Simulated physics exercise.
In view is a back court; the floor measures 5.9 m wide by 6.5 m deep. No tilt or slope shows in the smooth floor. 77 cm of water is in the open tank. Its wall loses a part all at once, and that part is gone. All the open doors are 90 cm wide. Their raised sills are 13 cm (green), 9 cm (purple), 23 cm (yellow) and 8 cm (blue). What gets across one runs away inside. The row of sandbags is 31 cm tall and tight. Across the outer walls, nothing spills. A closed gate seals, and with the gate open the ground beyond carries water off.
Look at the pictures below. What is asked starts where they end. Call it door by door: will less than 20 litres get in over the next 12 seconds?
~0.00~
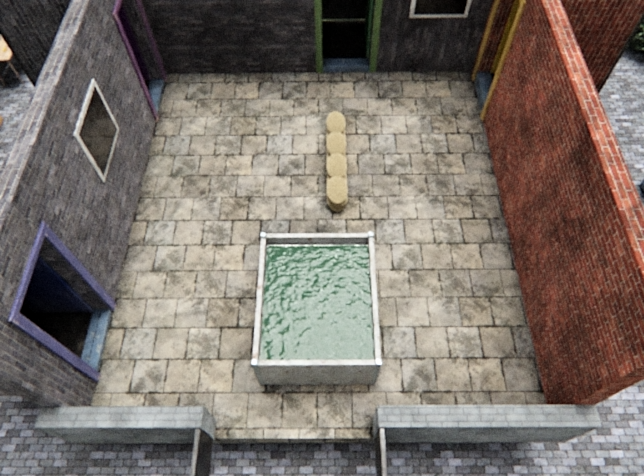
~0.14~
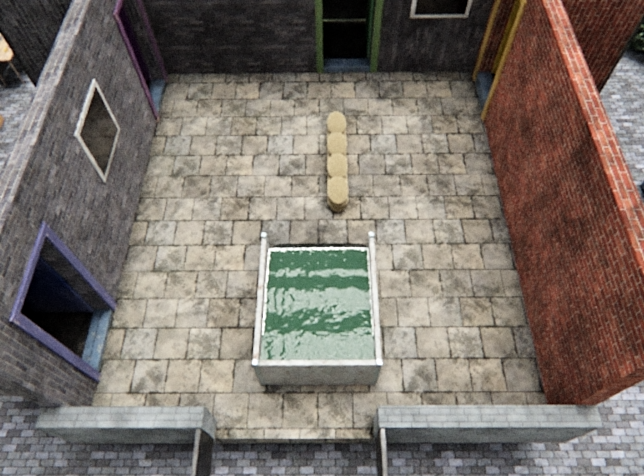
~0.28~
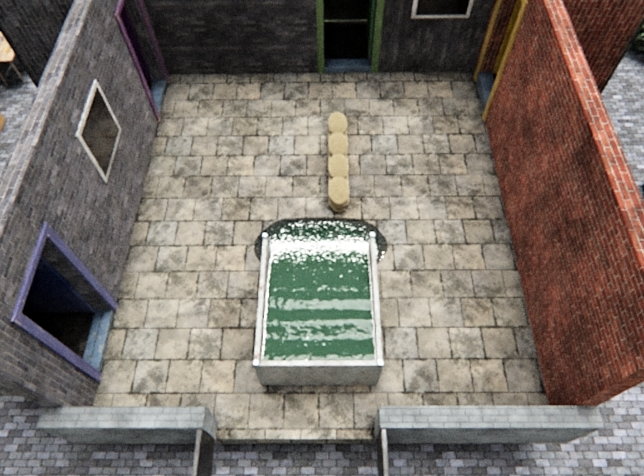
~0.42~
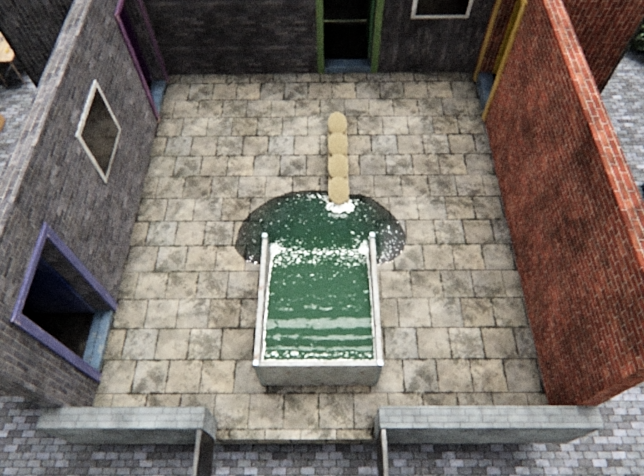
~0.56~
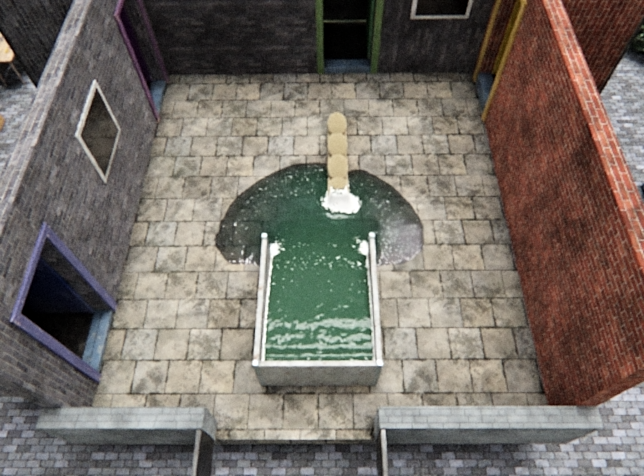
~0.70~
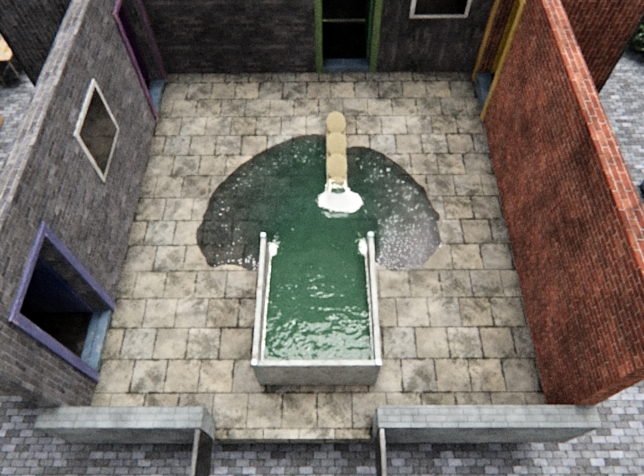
Green door - yes, less; purple door - no, 20 litres or more; yellow door - yes, less; blue door - yes, less.
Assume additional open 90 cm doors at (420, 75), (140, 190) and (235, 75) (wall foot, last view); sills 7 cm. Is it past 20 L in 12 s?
More, less, more.
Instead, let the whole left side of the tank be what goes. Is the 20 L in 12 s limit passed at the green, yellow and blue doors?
Green falls short; yellow falls short; blue exceeds.
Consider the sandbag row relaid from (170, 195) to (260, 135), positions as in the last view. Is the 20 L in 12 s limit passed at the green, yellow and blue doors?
Then: Green above, yellow not over, blue under.
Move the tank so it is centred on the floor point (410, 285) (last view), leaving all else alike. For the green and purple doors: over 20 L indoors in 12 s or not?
Green gets more than that, purple gets more than that.
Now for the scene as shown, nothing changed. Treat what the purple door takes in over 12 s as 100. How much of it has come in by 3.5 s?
Around 60 percent.
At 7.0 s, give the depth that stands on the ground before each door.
You'd get green at 8 cm, purple at 5 cm, yellow at 6 cm, and blue at 3 cm.
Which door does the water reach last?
I'd say the blue one.
After 1.4 s water covers 45 % of the floor and is deepest (40 cm) near (338, 218); green door 6 cm at the sill, 0 L in, purple door not reached, yellow door not reached, blue door not reached.
After 2.2 s water covers 55 % of the floor and is deepest (30 cm) near (167, 78); green door 12 cm at the sill, 1 L in, purple door 9 cm at the sill, 0 L in, yellow door 13 cm at the sill, 0 L in, blue door not reached.
After 3.5 s water covers 55 % of the floor and is deepest (22 cm) near (162, 98); green door 8 cm at the sill, 2 L in, purple door 21 cm at the sill, 69 L in, yellow door 15 cm at the sill, 0 L in, blue door not reached.
After 7.0 s water covers 85 % of the floor and is deepest (9 cm) near (362, 257); green door 8 cm at the sill, 2 L in, purple door 5 cm at the sill, 112 L in, yellow door 6 cm at the sill, 0 L in, blue door 3 cm at the sill, 0 L in.
After 12.0 s water covers 95 % of the floor and is deepest (8 cm) near (98, 377); green door 3 cm at the sill, 2 L in, purple door 4 cm at the sill, 112 L in, yellow door 5 cm at the sill, 0 L in, blue door 7 cm at the sill, 0 L in.
